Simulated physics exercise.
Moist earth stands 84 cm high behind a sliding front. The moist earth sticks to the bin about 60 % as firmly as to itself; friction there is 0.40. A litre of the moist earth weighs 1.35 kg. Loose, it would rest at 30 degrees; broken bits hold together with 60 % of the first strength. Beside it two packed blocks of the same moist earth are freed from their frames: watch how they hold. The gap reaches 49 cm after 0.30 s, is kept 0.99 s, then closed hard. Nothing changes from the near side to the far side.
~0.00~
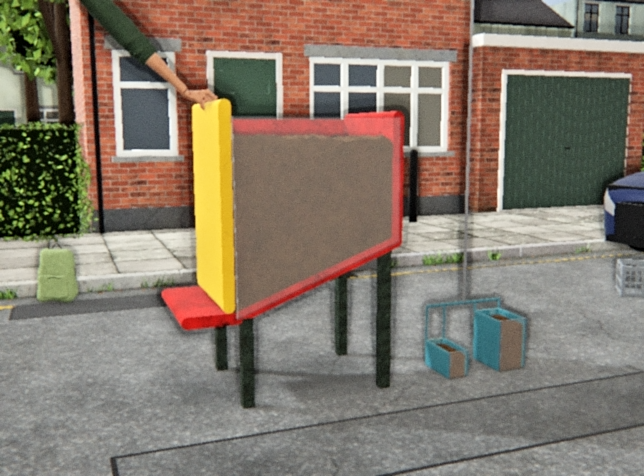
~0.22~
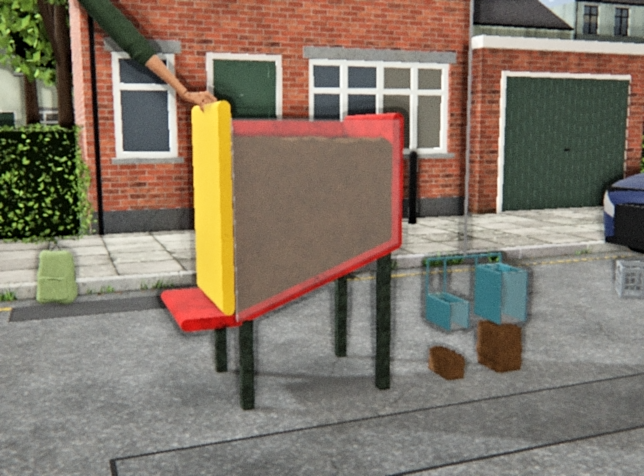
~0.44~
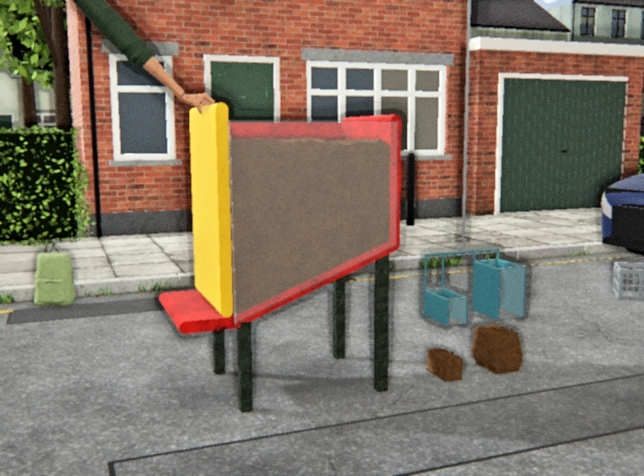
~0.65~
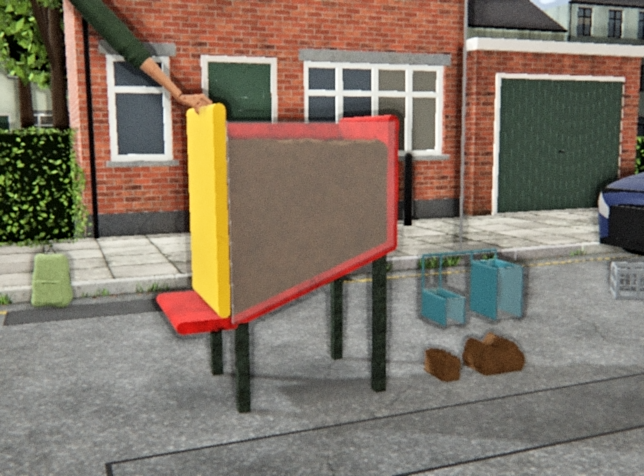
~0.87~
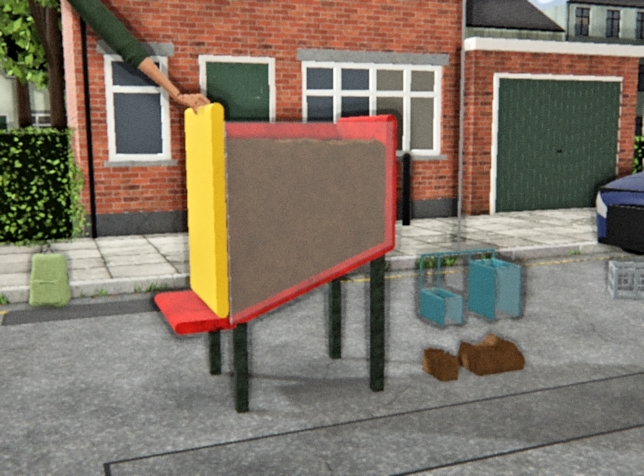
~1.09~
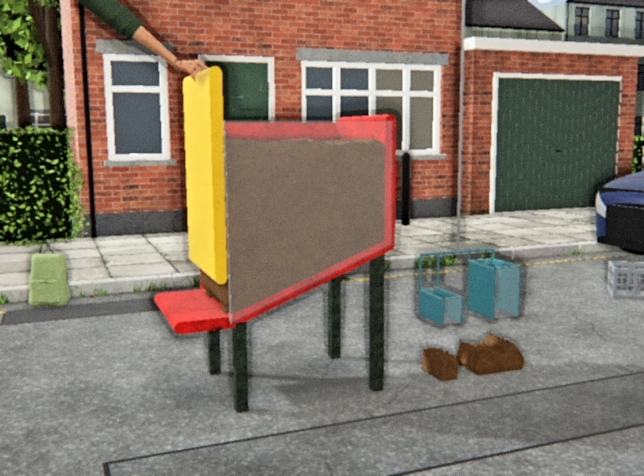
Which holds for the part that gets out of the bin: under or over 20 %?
The result is over 20 %.
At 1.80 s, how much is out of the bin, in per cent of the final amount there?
Some 40 per cent.
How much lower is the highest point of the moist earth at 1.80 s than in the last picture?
Roughly 0 cm.
After 1.42 s, the hatch is 49 cm open and 0 % is out.
After 1.80 s, the hatch is 49 cm open and 12 % is out.
After 2.19 s, the hatch is 49 cm open and 22 % is out.
After 2.58 s, the hatch is 12 cm open and 30 % is out.
After 3.27 s, the hatch is shut and 31 % is out.
